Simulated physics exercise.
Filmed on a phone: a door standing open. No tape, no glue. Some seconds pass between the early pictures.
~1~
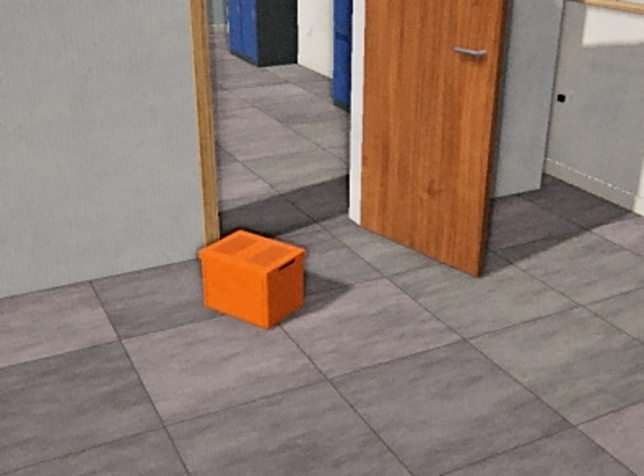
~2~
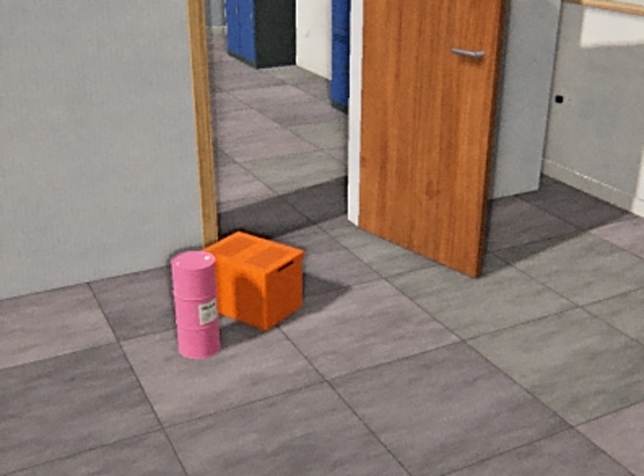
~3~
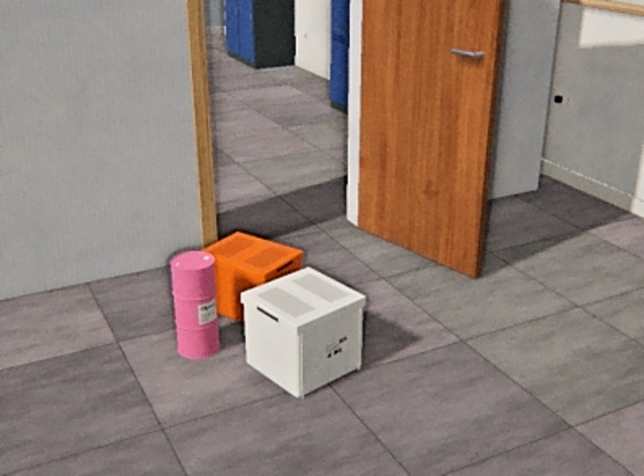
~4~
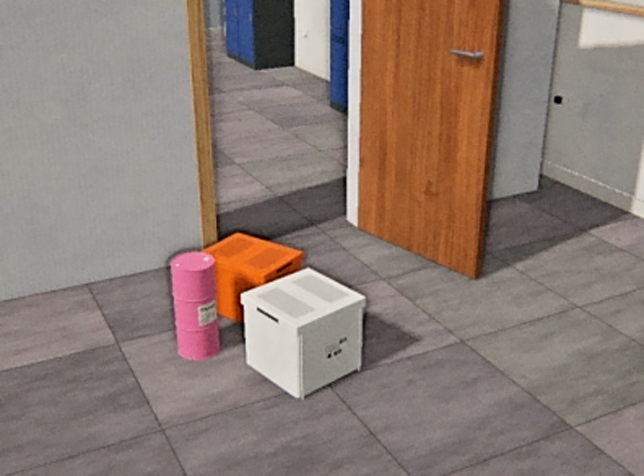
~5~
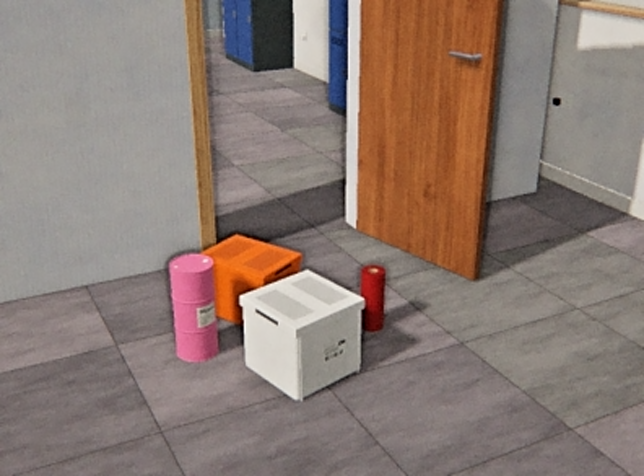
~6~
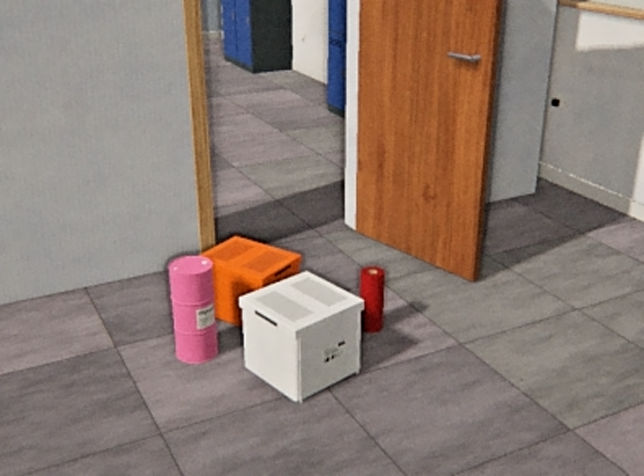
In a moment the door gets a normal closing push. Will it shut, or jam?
It closes.
Then, 0.70 s later than the last frame, door 66° open.
Then, 1.10 s later than the last frame, door 28° open.
When it is over, door 0° open; all 4 as before. End places, in pixels of the last picture, red roll near (372, 300).
